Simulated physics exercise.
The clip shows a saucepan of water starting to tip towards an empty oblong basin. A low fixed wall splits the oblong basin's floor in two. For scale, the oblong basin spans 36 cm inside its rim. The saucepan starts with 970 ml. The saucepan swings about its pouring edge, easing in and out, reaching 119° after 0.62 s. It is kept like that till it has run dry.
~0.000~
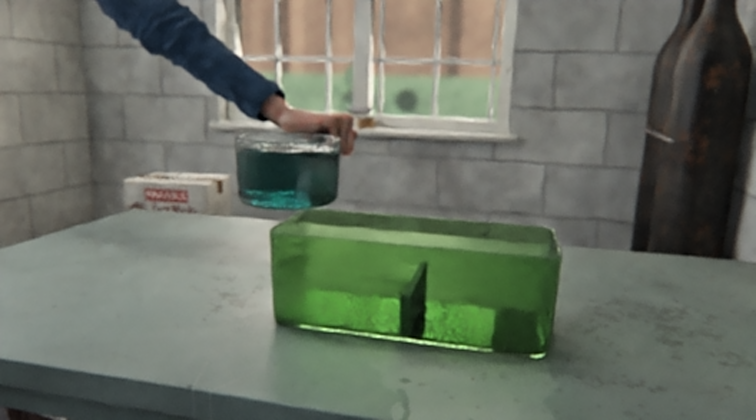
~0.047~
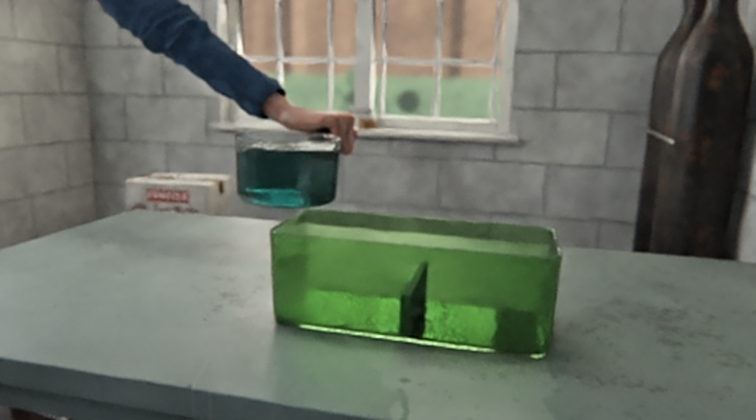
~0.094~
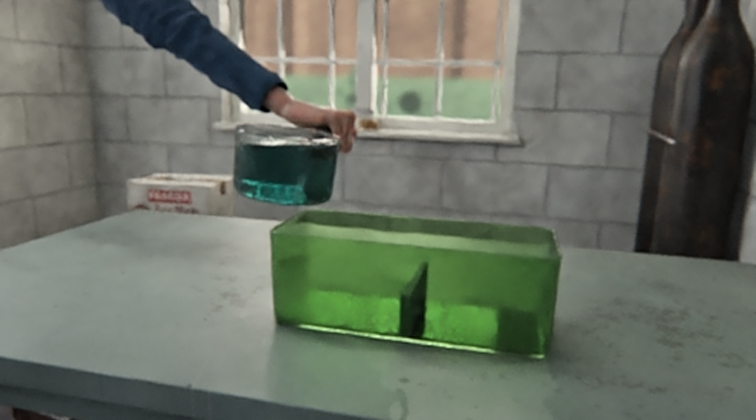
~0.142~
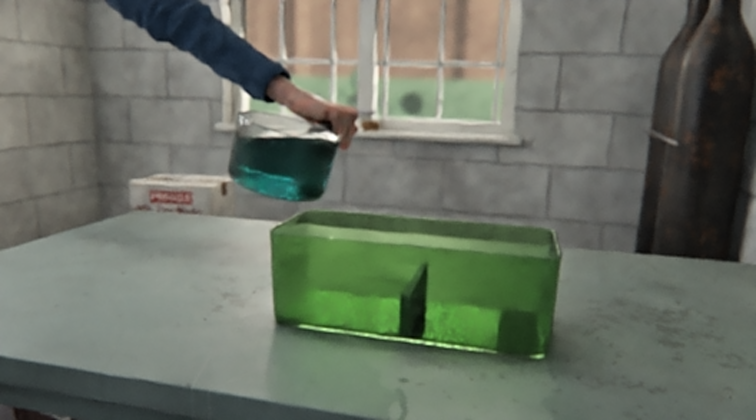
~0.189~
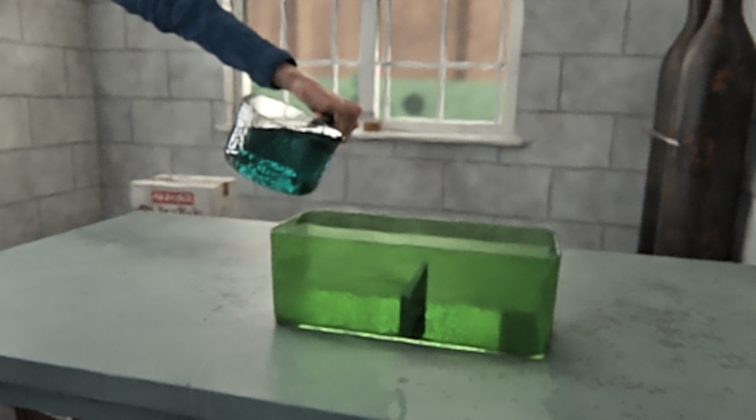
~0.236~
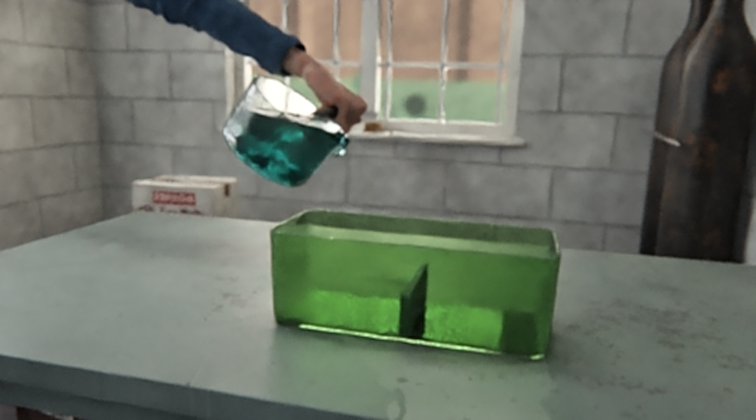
In the video, a hand in a blue sleeve holds a clear pan of teal water above a green oblong basin with a low divider on a table, then tilts the pan steadily to the right.
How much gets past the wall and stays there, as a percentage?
About 55 per cent.
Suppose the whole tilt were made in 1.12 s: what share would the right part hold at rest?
Then about 60 per cent.
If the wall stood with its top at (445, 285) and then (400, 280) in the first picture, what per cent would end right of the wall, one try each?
In turn about 15 and 75 per cent.
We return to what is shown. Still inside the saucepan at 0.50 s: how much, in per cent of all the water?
About 36 per cent.
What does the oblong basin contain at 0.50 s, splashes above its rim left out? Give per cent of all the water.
Some 12 per cent.
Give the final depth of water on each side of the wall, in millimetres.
Some 16 mm on the left and 22 mm on the right.
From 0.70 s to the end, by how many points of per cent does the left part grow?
Near 20 in a hundred.
By 0.50 s the tilt is 109° and 37 per cent is still to pour, 12 is left of the wall and 0 right of it.
By 0.70 s the tilt is 119° and 1 per cent is still to pour, 20 is left of the wall and 69 right of it.
By 0.90 s the tilt is 119° and 0 per cent is still to pour, 29 is left of the wall and 48 right of it.
By 1.12 s the tilt is 119° and 0 per cent is still to pour, 39 is left of the wall and 56 right of it.
At rest 40 per cent lies left of the wall, 55 right of it and 5 outside.
